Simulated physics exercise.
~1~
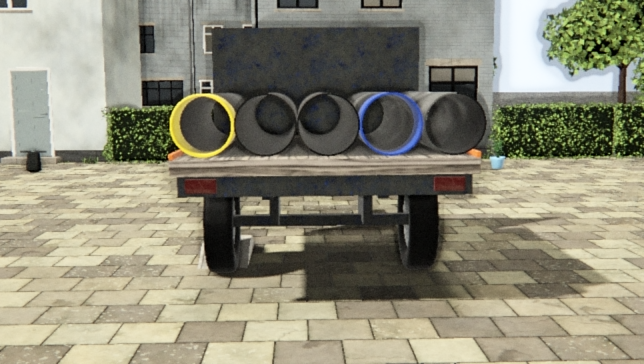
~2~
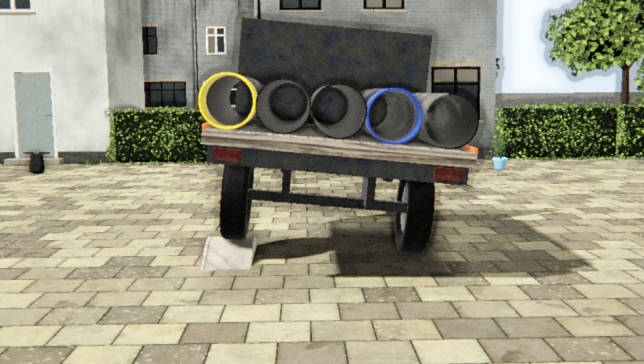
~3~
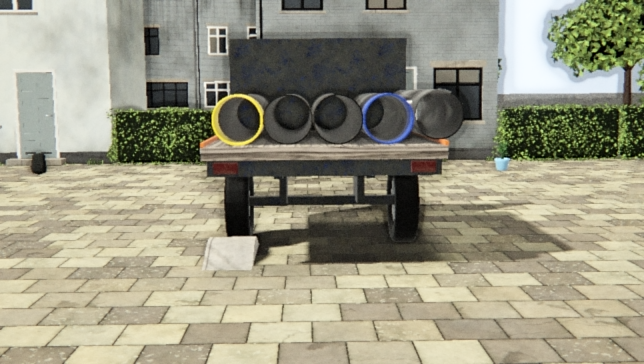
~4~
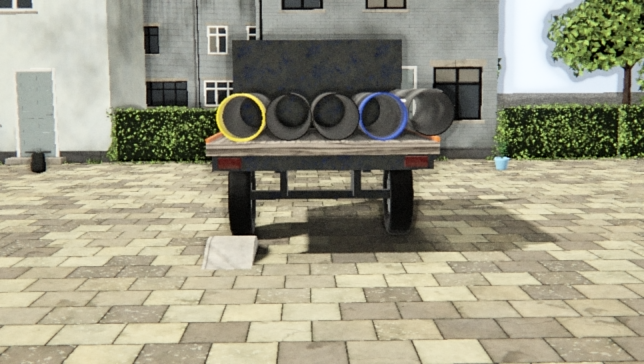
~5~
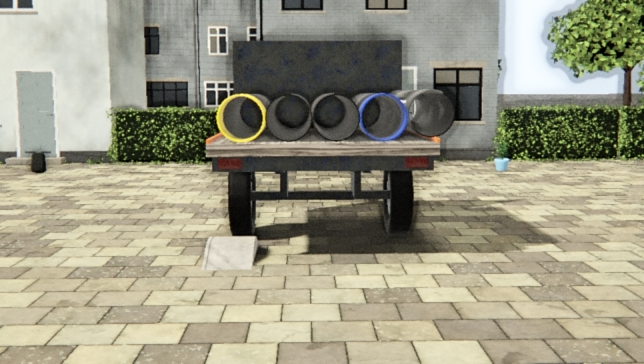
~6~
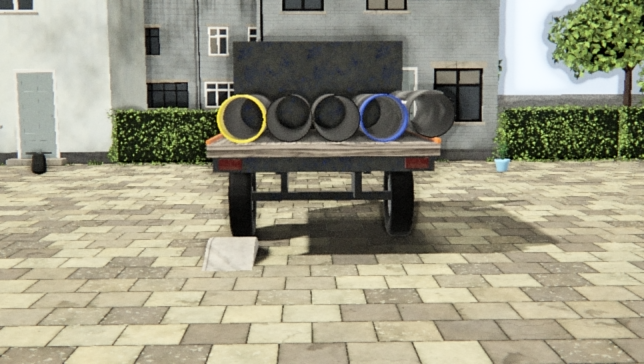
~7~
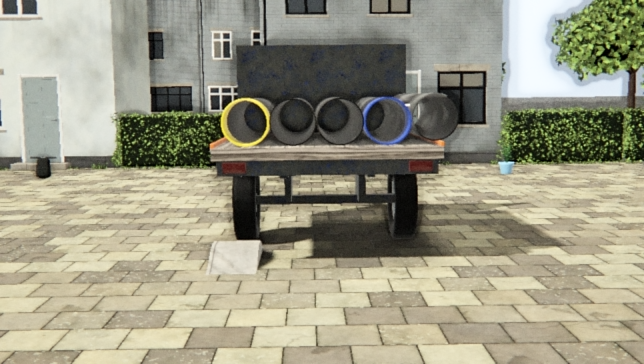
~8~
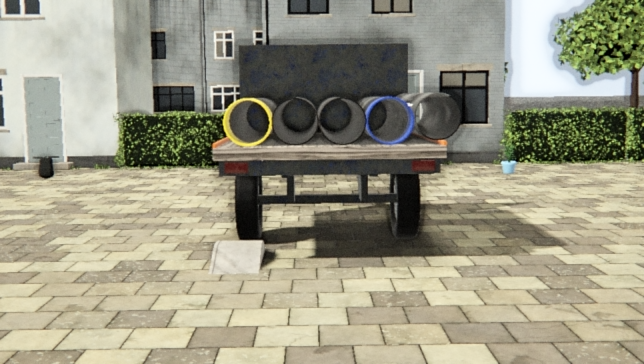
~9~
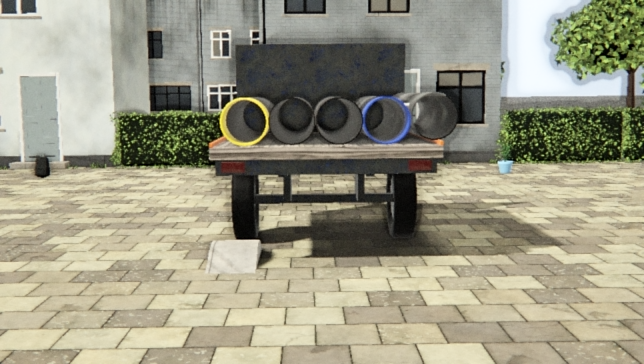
A flat trailer carrying a row of five pipes, one rimmed yellow and another blue, rolled away over a small hump with its left wheel, tilted to the right, then dropped level and stopped with all the pipes still on its deck.
